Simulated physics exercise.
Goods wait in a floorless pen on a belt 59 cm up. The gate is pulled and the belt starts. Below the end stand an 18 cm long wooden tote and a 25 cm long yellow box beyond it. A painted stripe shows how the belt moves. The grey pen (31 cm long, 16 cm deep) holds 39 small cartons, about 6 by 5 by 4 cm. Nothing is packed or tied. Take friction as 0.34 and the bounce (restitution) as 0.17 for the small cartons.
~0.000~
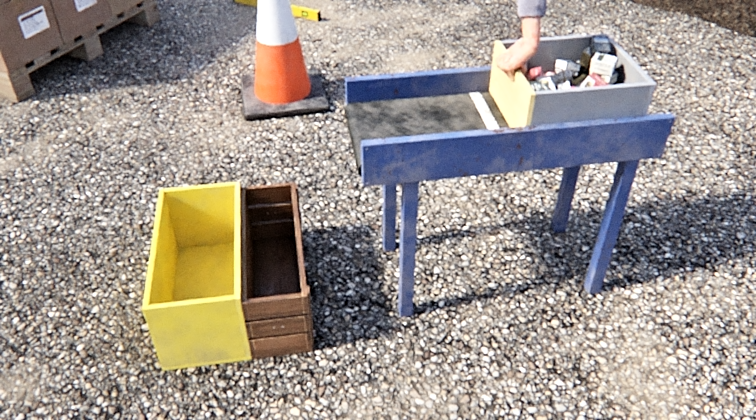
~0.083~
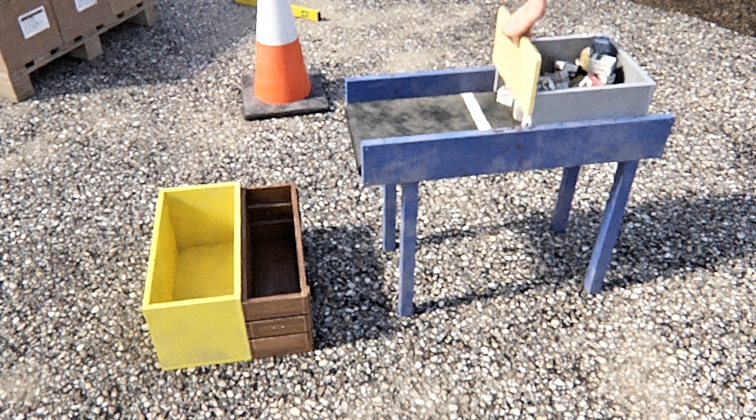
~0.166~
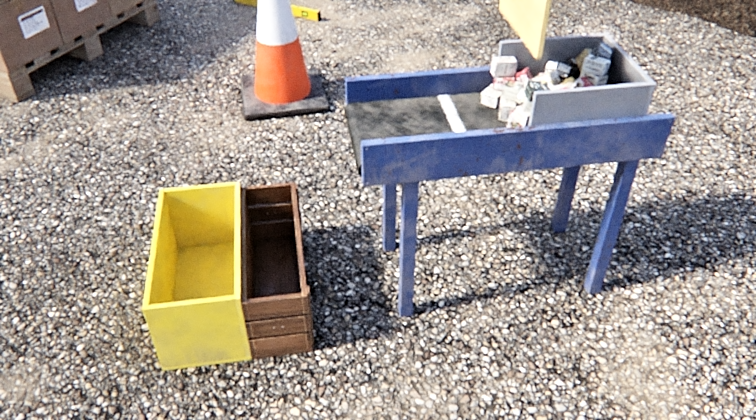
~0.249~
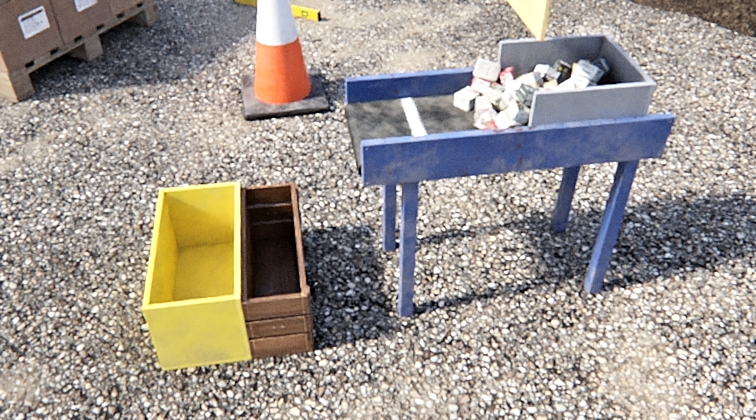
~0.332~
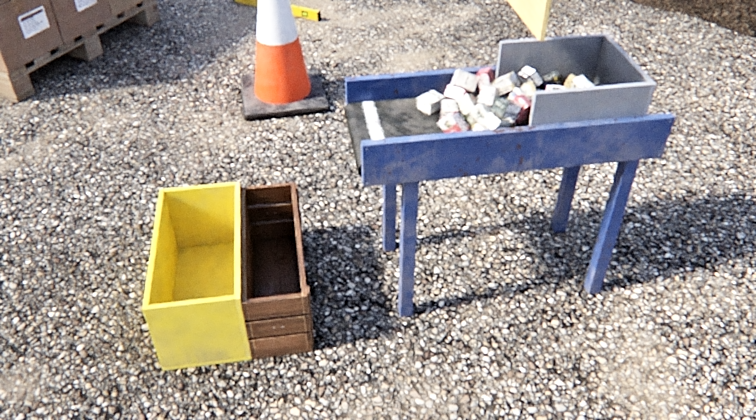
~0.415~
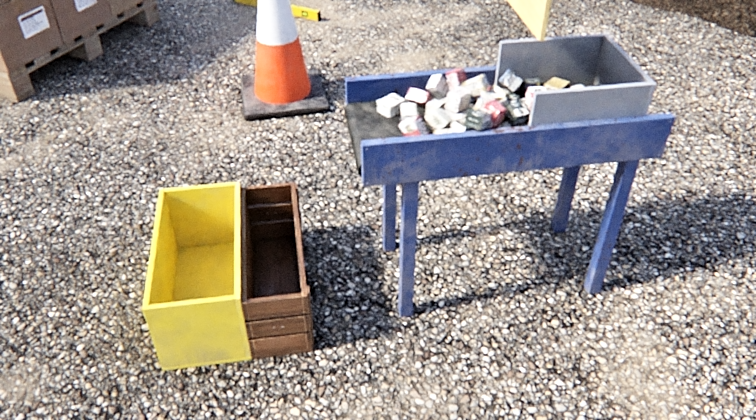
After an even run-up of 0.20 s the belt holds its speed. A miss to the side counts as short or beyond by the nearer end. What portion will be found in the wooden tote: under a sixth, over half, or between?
In the end under a sixth of them are in the wooden tote.
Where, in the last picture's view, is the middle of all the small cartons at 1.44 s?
Near (194, 293).
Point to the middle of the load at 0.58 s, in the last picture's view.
Around (409, 120).
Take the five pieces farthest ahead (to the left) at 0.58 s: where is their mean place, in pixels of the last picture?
Around (329, 129).
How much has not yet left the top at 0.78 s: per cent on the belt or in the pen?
Some 30 per cent.
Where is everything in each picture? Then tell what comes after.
In the first picture (places track the rim corner closest to us here), grey pen (535, 93); wooden tote (246, 301); belt travel 0 cm; all still inside.
Grey pen (535, 93); belt travel 2 cm, in the second picture.
Grey pen (535, 93); belt travel 10 cm; 1 out, the lowest carton at (494, 96), in the third picture.
Grey pen (535, 93); belt travel 21 cm; 9 out, the lowest carton at (468, 99), in the fourth picture.
Grey pen (535, 93); belt travel 32 cm; 18 out, in the fifth picture.
Grey pen (535, 93); wooden tote (246, 301); belt travel 43 cm; 27 out, in the sixth picture.
After 0.58 s, 3 still in the grey pen, 31 on the belt and 5 in the air.
After 0.78 s, 1 in the yellow box, 12 on the belt and 26 in the air.
After 1.07 s, 29 in the yellow box, 1 on the belt and 9 in the air.
Outcome (at 1.44 s), 39 in the yellow box. Asked share, 0 of 39, 0 per cent.
